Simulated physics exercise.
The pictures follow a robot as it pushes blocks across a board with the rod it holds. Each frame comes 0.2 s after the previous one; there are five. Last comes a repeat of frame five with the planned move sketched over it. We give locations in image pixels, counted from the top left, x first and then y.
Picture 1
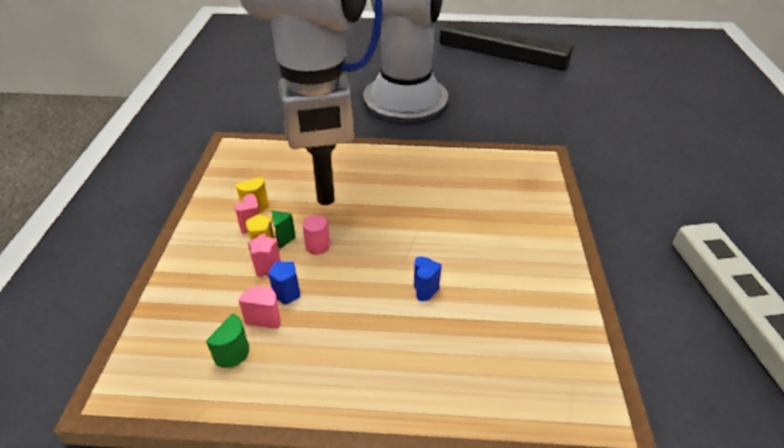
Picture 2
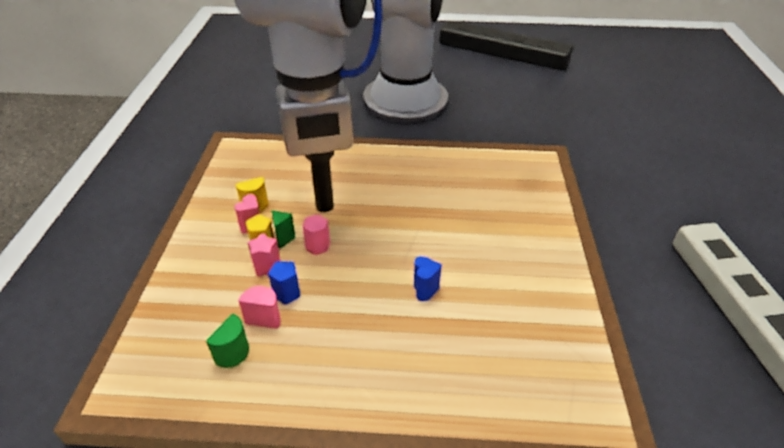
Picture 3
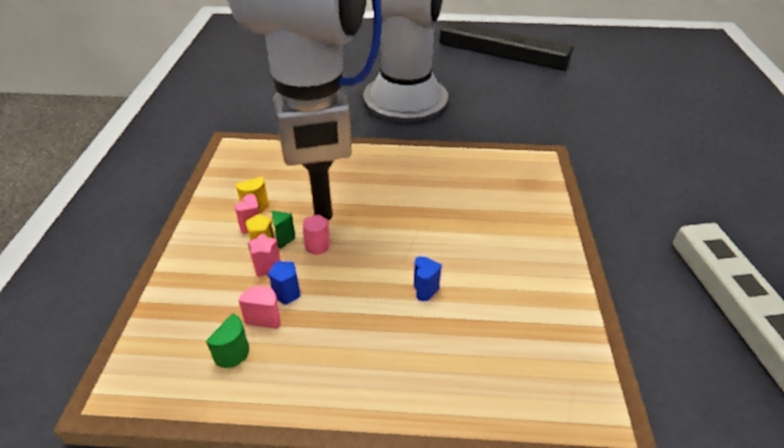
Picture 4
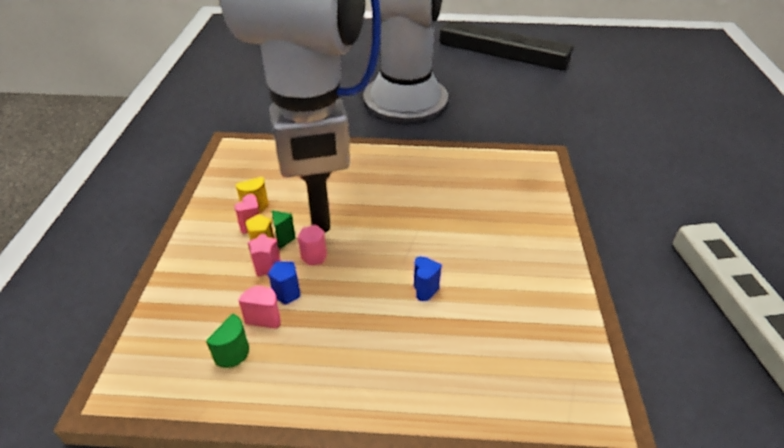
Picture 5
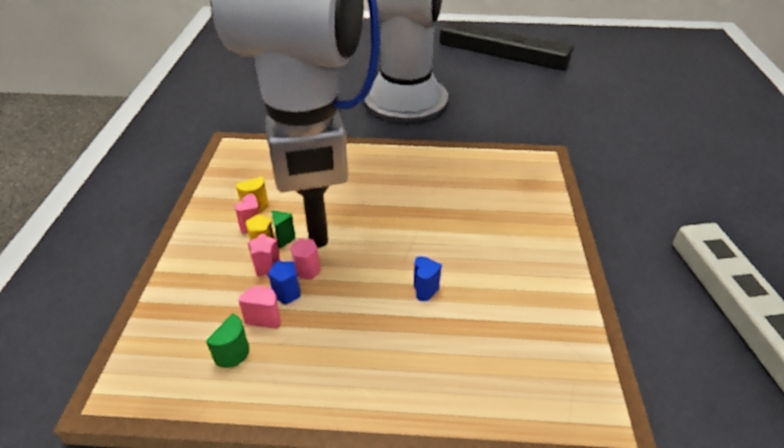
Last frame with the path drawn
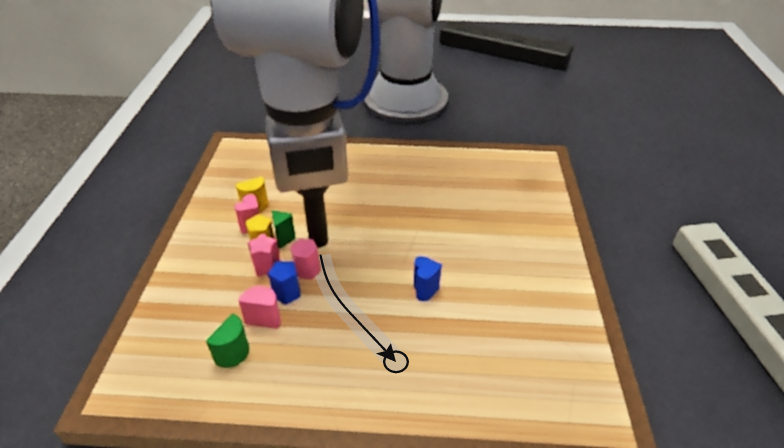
On a wooden board scattered with small colored blocks, a robot arm lowered its black rod toward the near side and nudged a pink block a short way toward the blue one beside the cluster.
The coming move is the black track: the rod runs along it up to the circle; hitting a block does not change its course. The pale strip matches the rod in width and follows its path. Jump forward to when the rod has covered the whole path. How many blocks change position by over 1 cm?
Answer: 1.
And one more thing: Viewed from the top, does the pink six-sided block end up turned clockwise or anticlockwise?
Its rotation is clockwise.
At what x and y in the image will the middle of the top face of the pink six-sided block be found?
Just about (301, 259).
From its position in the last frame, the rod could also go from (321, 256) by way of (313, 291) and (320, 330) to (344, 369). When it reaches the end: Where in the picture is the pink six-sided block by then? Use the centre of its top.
The spot you're after is about (285, 266) in the image.
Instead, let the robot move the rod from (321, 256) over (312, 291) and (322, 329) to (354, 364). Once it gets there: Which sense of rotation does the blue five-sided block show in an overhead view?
Seen from above, its turn is counter-clockwise.
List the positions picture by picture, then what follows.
In the first frame, rod's lower end (326, 200); green triangle (280, 216); blue five-sided block (283, 270); pink six-sided block (315, 222).
In the second frame, rod (325, 207); blocks still.
In the third frame, rod (323, 216); blocks still.
In the fourth frame, rod (321, 227); pink six-sided block (311, 233).
In the fifth frame, rod (319, 241); green triangle (280, 216); blue five-sided block (283, 270); pink six-sided block (304, 247).
Drawn move, from (321, 256) via (333, 291) and (361, 325), ending at (396, 362).
The first path, step by step. One third of the way, rod (332, 278); blue five-sided block (277, 272); pink six-sided block (301, 259), turned 75° clockwise.
Two thirds of the way, rod (362, 312); blue five-sided block (277, 272); pink six-sided block (301, 259), turned 75° clockwise.
At the end, rod (396, 348); green triangle still; blue five-sided block (277, 272); pink six-sided block (301, 259), turned 75° clockwise.
